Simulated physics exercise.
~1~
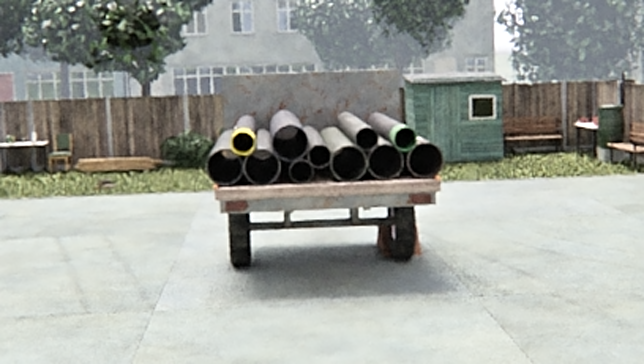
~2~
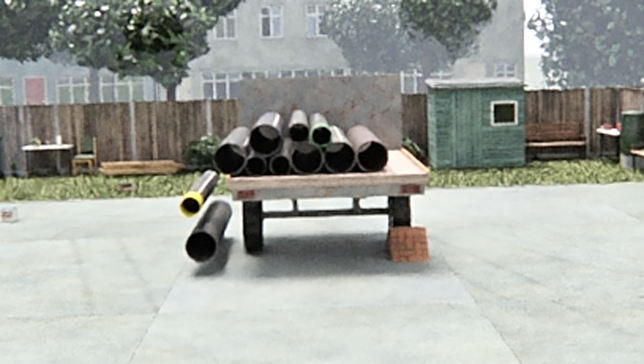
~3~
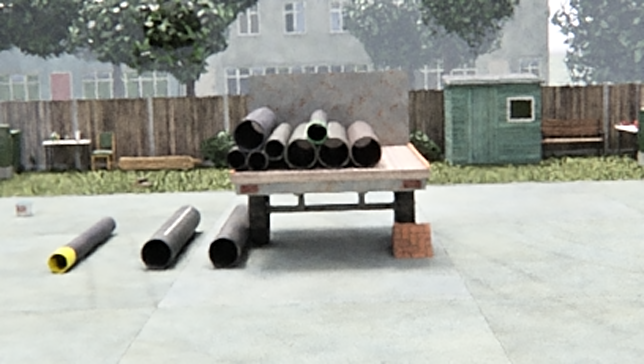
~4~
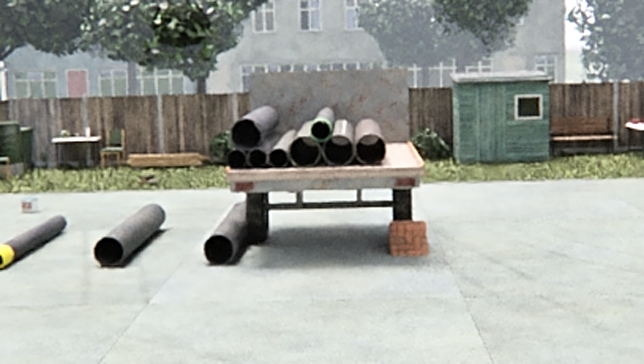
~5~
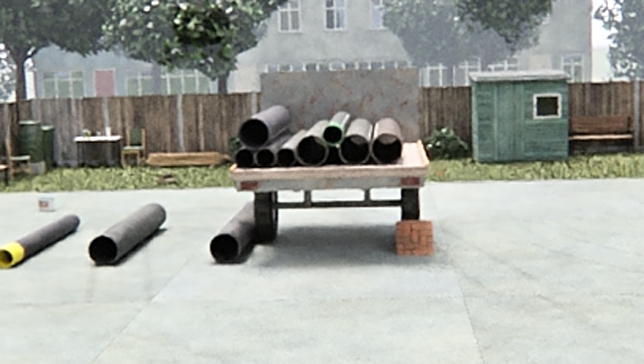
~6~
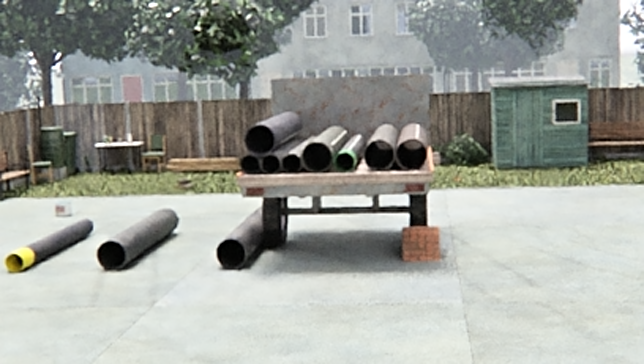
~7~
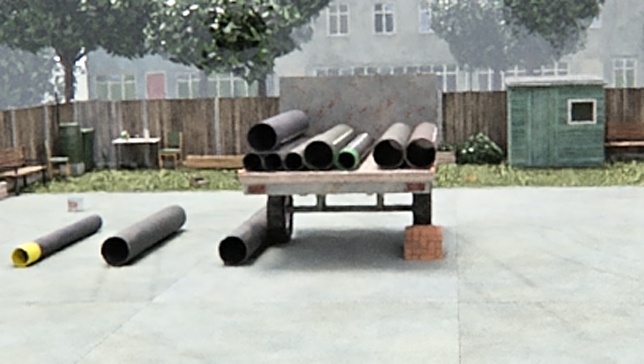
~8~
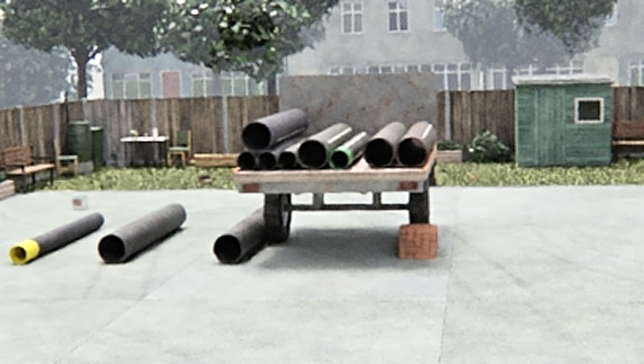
Three pipes, one yellow-ended, drop off the trailer's left side while the green stays aboard.
